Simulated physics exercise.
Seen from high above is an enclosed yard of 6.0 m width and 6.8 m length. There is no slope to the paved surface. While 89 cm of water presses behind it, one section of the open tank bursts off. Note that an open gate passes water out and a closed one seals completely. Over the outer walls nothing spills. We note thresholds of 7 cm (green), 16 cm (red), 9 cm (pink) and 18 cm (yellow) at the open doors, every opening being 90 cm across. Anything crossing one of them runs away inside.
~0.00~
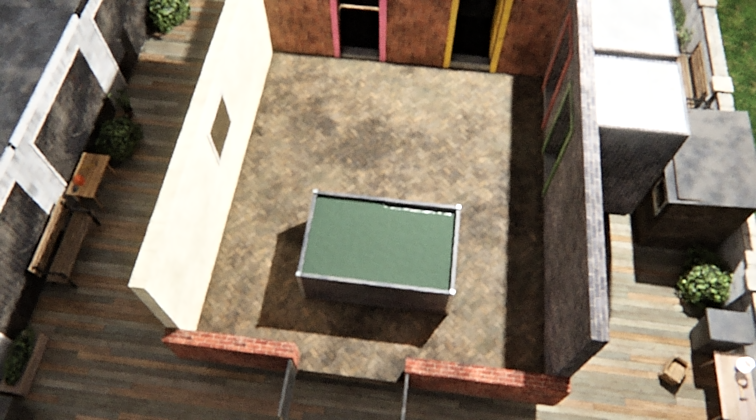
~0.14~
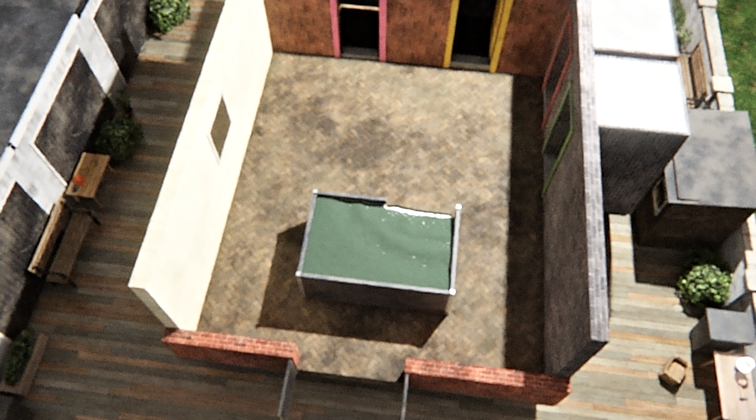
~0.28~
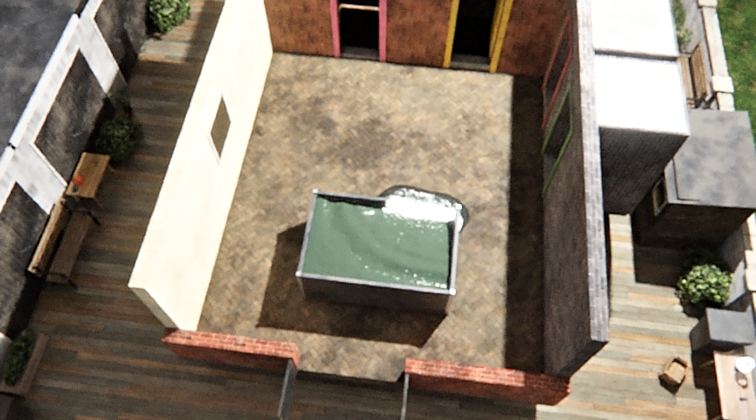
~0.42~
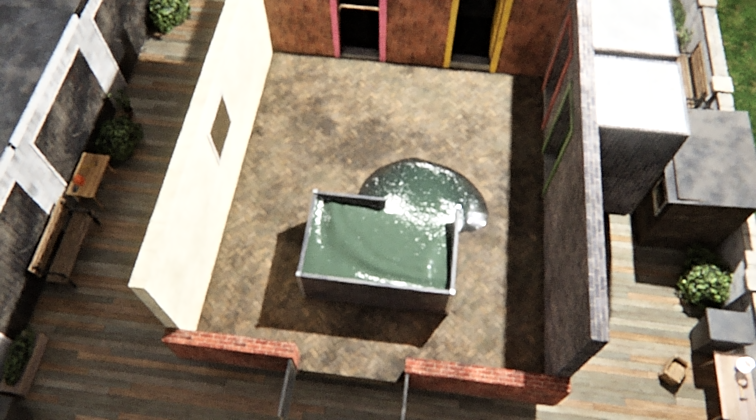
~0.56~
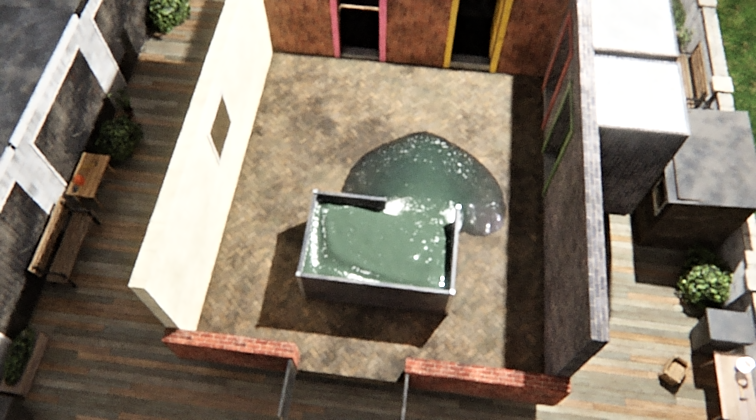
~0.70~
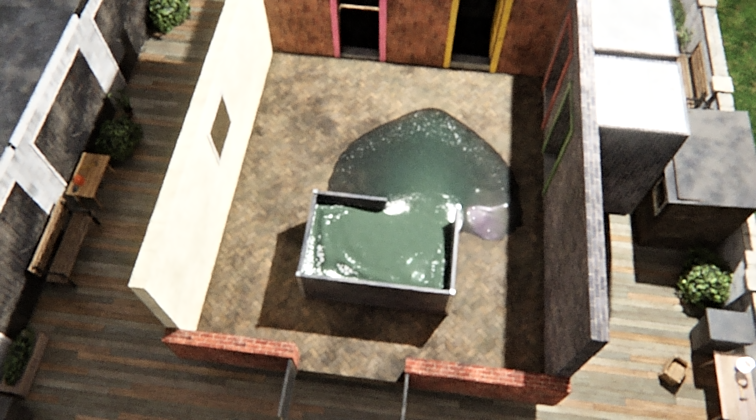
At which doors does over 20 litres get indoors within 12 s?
Green door: The inflow ends up higher than the cap, red door: The inflow ends up higher than the cap, pink door: The inflow ends up higher than the cap, yellow door: The inflow ends up higher than the cap.
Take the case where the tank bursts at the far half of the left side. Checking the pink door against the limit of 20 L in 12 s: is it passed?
So for pink: Yes.
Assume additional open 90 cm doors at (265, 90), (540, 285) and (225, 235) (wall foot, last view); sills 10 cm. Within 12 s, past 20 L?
So, in the order given, it's beyond the mark, then shy of the mark, then shy of the mark.
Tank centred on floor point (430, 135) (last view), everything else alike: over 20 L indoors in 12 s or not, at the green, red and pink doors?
Result - green door does not exceed it, red door exceeds it, pink door does not exceed it.
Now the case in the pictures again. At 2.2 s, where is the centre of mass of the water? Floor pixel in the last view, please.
Centre: Roughly (415, 188) px.
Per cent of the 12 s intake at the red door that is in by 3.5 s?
Share by then: ~ 85 %.
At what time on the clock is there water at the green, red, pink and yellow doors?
Green = 1.0 s, red = 1.3 s, pink = 1.4 s, yellow = 1.0 s.
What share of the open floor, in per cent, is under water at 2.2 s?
Around 50 per cent.
After 1.4 s water covers 45 % of the floor and is deepest (43 cm) near (426, 220); green door 12 cm at the sill, 0 L in, red door 7 cm at the sill, 0 L in, pink door 2 cm at the sill, 0 L in, yellow door 11 cm at the sill, 13 L in.
After 2.2 s water covers 50 % of the floor and is deepest (50 cm) near (531, 80); green door 14 cm at the sill, 43 L in, red door 22 cm at the sill, 3 L in, pink door 20 cm at the sill, 27 L in, yellow door 32 cm at the sill, 71 L in.
After 3.5 s water covers 55 % of the floor and is deepest (29 cm) near (539, 148); green door 10 cm at the sill, 78 L in, red door 22 cm at the sill, 53 L in, pink door 16 cm at the sill, 73 L in, yellow door 25 cm at the sill, 139 L in.
After 7.0 s water covers 90 % of the floor and is deepest (16 cm) near (309, 70); green door 12 cm at the sill, 162 L in, red door 10 cm at the sill, 63 L in, pink door 13 cm at the sill, 108 L in, yellow door 10 cm at the sill, 154 L in.
After 12.0 s water covers 95 % of the floor and is deepest (12 cm) near (247, 338); green door 7 cm at the sill, 187 L in, red door 6 cm at the sill, 63 L in, pink door 8 cm at the sill, 125 L in, yellow door 8 cm at the sill, 154 L in.
